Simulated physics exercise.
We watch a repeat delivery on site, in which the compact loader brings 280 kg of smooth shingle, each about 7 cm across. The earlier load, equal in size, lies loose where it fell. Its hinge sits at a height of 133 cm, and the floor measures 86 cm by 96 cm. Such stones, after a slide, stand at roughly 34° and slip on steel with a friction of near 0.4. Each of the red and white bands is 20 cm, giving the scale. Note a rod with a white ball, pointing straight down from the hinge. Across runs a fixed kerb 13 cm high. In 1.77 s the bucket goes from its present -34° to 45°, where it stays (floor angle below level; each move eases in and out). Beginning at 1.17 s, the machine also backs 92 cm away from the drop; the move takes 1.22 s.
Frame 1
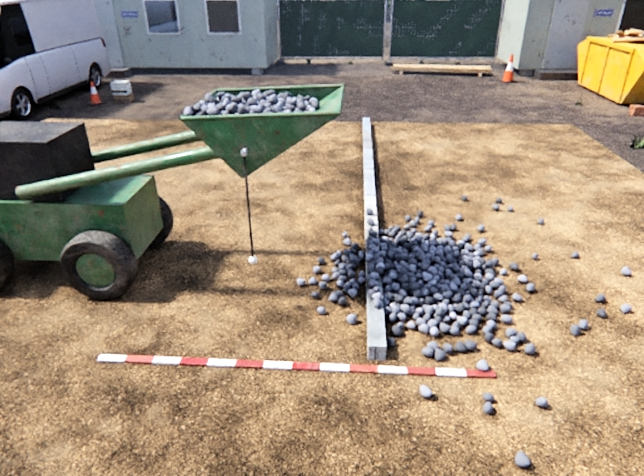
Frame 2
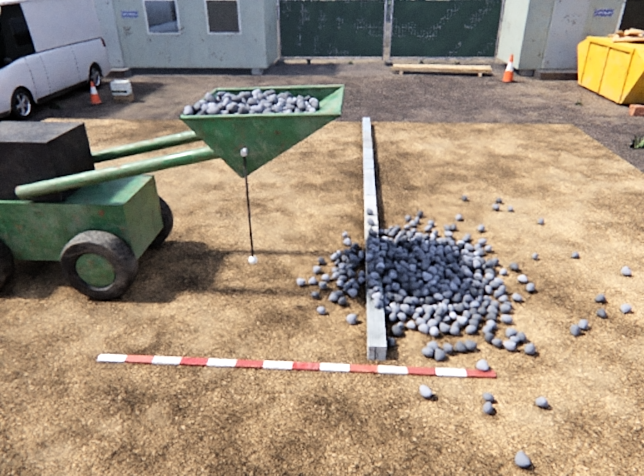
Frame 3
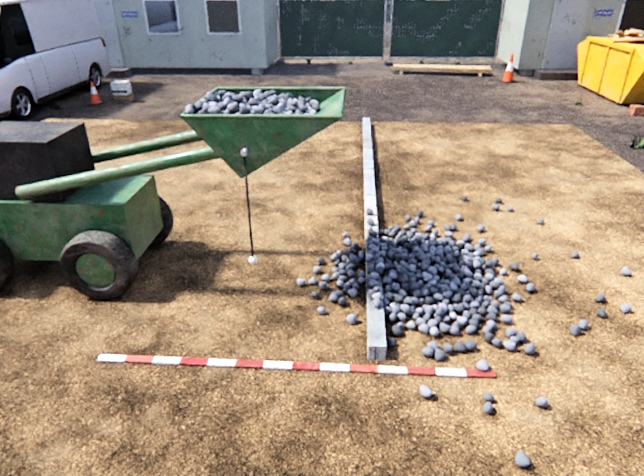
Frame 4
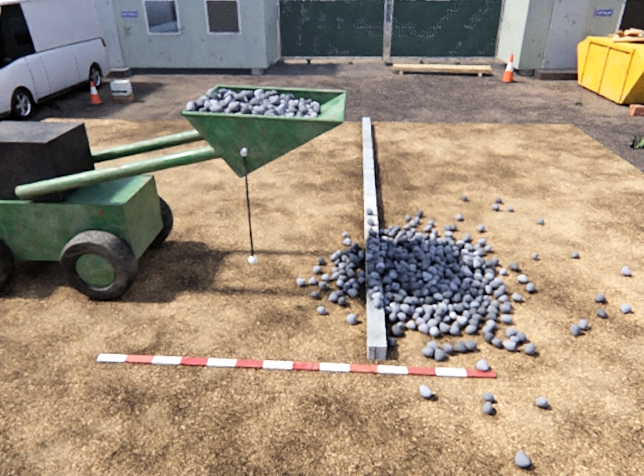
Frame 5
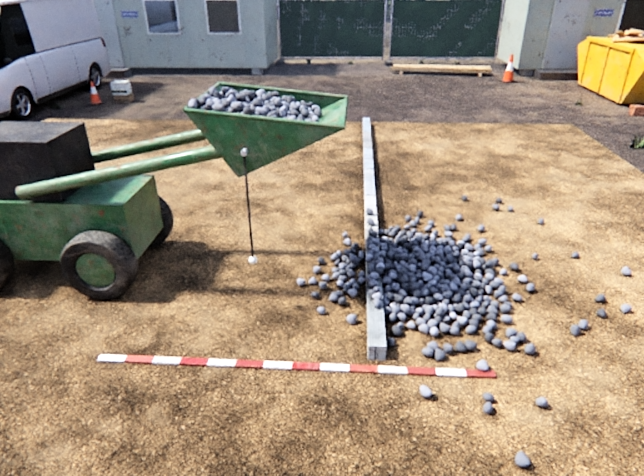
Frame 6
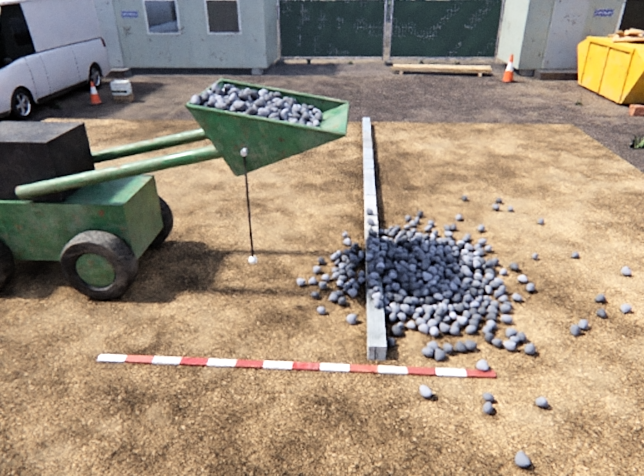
A green compact loader stands at the left of a sandy yard, seen from a raised, steady viewpoint, with pale cabins, a white van and a yellow skip behind. Its raised bucket holds smooth grey stones, while a loose pile lies around a long kerb beyond a red-and-white strip. The bucket slowly tilts, its right lip dipping slightly and its stones staying inside.
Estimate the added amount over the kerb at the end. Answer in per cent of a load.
Roughly 2 per cent of a load.
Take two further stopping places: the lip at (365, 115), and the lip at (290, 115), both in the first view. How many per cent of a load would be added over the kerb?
Case one about 15 %, case two about 0 %.
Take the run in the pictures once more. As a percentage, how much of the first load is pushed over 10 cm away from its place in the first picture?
Roughly 0 percent.
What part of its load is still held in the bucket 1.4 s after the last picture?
About 0 percent is still in there.
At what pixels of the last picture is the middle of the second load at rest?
Around (323, 268) in the last picture.
Then, 0.9 s after the last picture the floor is at 33°; in per cent of one load, 89 in the bucket, 24 on this side of the kerb, 87 over the kerb; the foremost stones are at (611, 295).
Then, 1.4 s after the last picture the floor is at 45°; in per cent of one load, 0 in the bucket, 111 on this side of the kerb, 89 over the kerb; the foremost stones are at (611, 295).
Then, 2.4 s after the last picture the floor is at 45°; in per cent of one load, 0 in the bucket, 111 on this side of the kerb, 89 over the kerb; the foremost stones are at (611, 295).
Then, 4.9 s after the last picture the floor is at 45°; in per cent of one load, 0 in the bucket, 111 on this side of the kerb, 89 over the kerb; the foremost stones are at (611, 295). Net gain over the kerb, 2.
